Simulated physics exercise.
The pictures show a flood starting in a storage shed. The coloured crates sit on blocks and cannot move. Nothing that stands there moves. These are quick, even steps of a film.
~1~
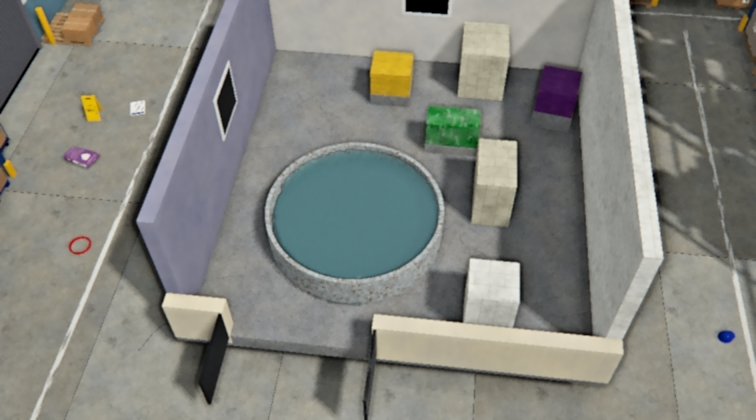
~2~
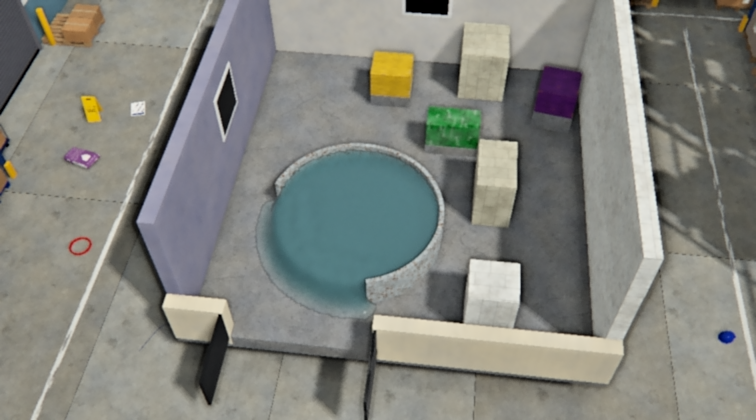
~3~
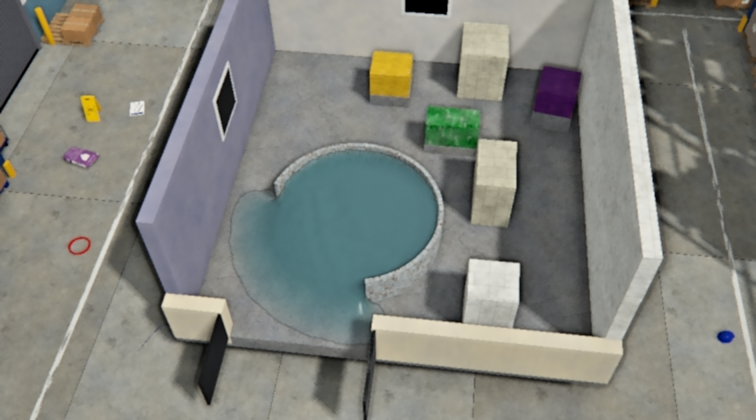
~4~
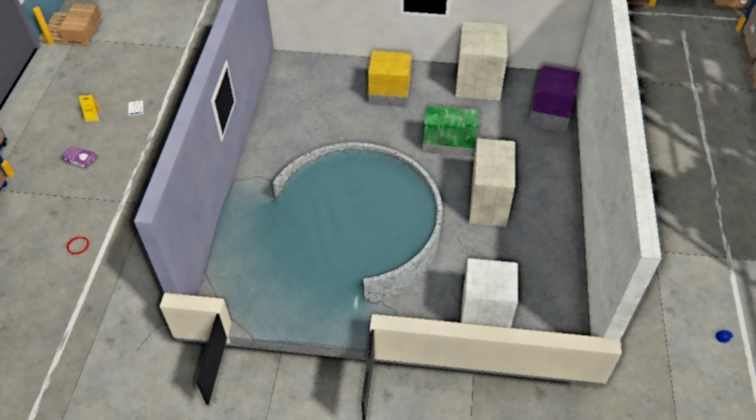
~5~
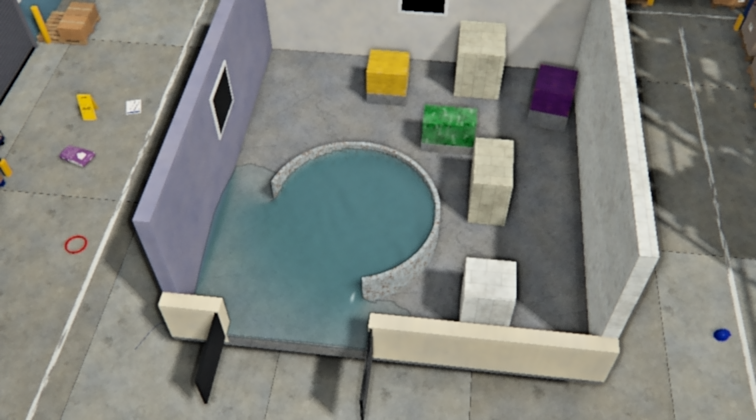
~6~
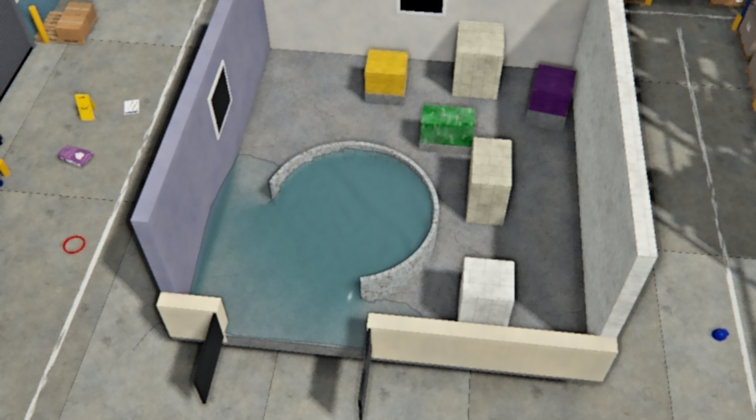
We see a round, stone-rimmed pool of still water in a walled space with colored and pale blocks; the rim's lower-left section disappears, and water spreads across the floor toward the purple wall and the front opening.
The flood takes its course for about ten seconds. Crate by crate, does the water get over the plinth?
One by one: The yellow crate keeps dry; the purple crate keeps dry; the green crate keeps dry.
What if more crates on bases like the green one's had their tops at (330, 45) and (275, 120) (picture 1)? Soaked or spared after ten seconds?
In that order: Remains dry, takes water.
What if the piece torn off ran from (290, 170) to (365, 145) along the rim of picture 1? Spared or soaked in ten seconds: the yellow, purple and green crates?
Then: Yellow gets wet; purple remains dry; green is wetted.
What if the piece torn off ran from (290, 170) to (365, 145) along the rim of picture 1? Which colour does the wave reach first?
It is the yellow-painted one.
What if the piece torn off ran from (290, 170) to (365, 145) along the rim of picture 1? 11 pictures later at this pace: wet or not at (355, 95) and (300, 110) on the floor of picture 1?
In turn: Wet, covered.
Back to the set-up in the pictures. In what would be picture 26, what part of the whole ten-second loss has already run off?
Roughly 60 per cent.
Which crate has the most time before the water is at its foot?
The one in purple.
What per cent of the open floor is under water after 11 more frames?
Roughly 30 per cent.
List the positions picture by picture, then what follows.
Still water in the pool at (355, 211), in the first picture.
Water pours out at (286, 266) and has run to (369, 311), in the second picture.
The front is at a hidden place, out from the gap at (286, 268), in the third picture.
The front is at (232, 186), out from the gap at (285, 268), in the fourth picture.
Water pours out at (283, 268) and has run to (236, 169), in the fifth picture.
Water pours out at (282, 268) and has run to a hidden place, in the sixth picture.
A moment on, water covers 20 % of the floor; the yellow crate not reached, the purple crate not reached, the green crate not reached.
Next, water covers 30 % of the floor; the yellow crate not reached, the purple crate not reached, the green crate not reached.
Then, water covers 40 % of the floor; the yellow crate water round its plinth, the purple crate not reached, the green crate not reached.
Later, water covers 55 % of the floor; the yellow crate water round its plinth, the purple crate not reached, the green crate water round its plinth.
In the end, water covers 70 % of the floor; the yellow crate stayed above the water, the purple crate stayed above the water, the green crate stayed above the water.
